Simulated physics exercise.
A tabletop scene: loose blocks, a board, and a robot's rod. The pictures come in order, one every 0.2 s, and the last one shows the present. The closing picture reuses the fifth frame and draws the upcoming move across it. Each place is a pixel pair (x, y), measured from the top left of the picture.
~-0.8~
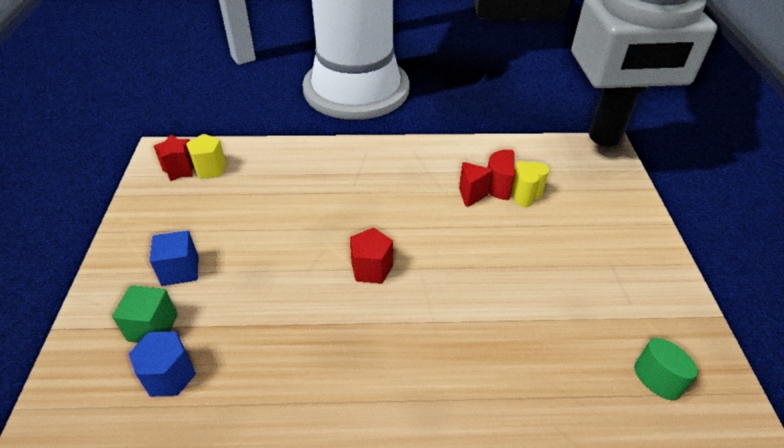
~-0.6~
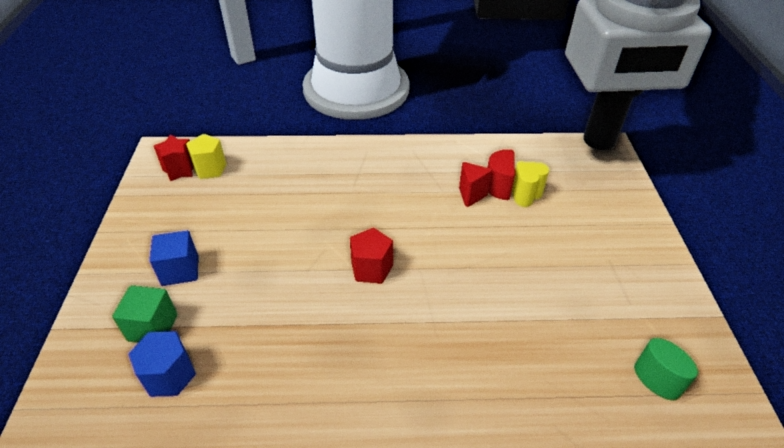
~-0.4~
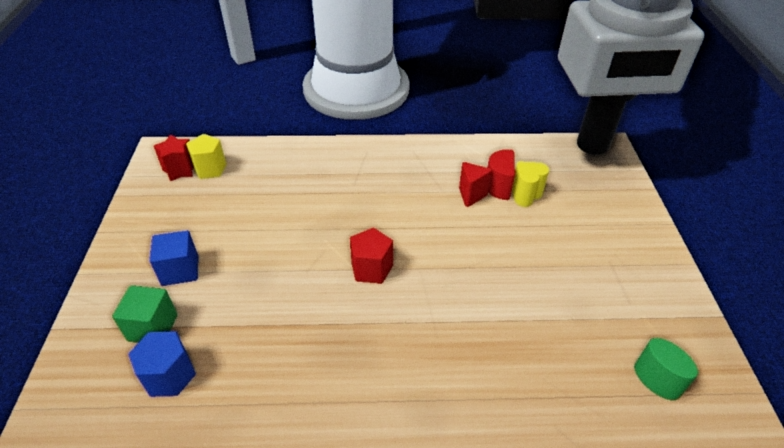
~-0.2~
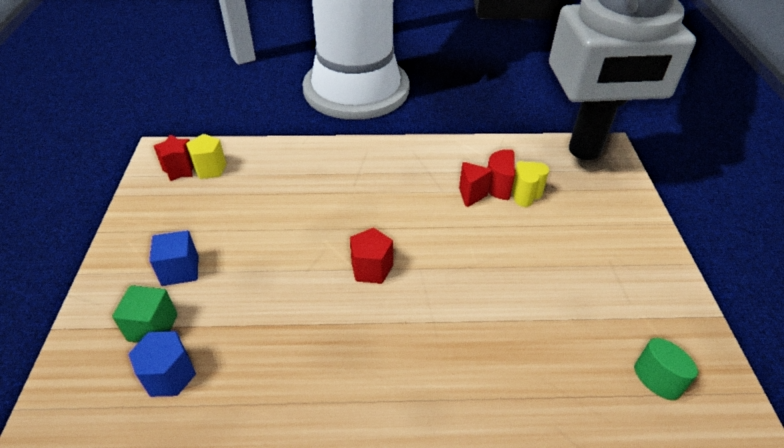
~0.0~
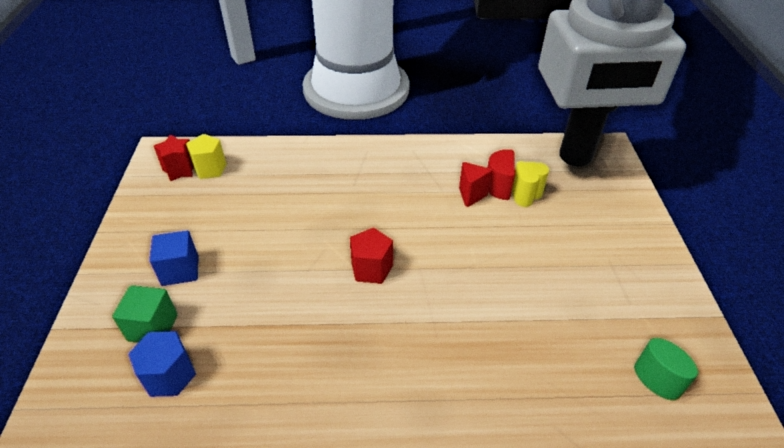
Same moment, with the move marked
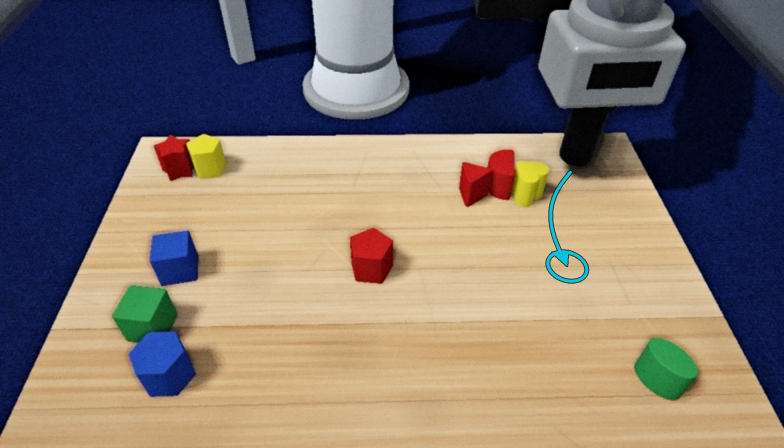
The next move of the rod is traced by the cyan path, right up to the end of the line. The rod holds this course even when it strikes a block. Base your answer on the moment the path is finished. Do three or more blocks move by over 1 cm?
Short answer: No.
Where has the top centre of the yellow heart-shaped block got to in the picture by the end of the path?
Its top middle is near (522, 181).
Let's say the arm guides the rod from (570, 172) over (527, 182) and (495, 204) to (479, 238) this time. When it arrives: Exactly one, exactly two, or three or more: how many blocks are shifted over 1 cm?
3 or more blocks.
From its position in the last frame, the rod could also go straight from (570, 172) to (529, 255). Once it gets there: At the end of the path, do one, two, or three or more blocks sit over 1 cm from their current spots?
I'd put the number at one.
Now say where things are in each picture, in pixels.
In the first frame, lower end of the rod at (604, 138), tops of blocks, red half-round block at (504, 161), yellow heart-shaped block at (532, 170).
In the second frame, rod at (599, 142), blocks as before.
In the third frame, rod at (592, 146), blocks as before.
In the fourth frame, rod at (584, 152), blocks as before.
In the fifth frame, rod at (575, 158), red half-round block at (504, 161), yellow heart-shaped block at (532, 170).
The drawn path runs from (570, 172) through (554, 197) and (552, 229) to (567, 266).
The first path, step by step. One third of the way, rod at (558, 183); yellow heart-shaped block at (526, 174), turned 20° clockwise.
Two thirds of the way, rod at (557, 214); yellow heart-shaped block at (522, 181), turned 60° clockwise.
At the end, rod at (573, 252); red half-round block not moved; yellow heart-shaped block at (522, 181), turned 60° clockwise.
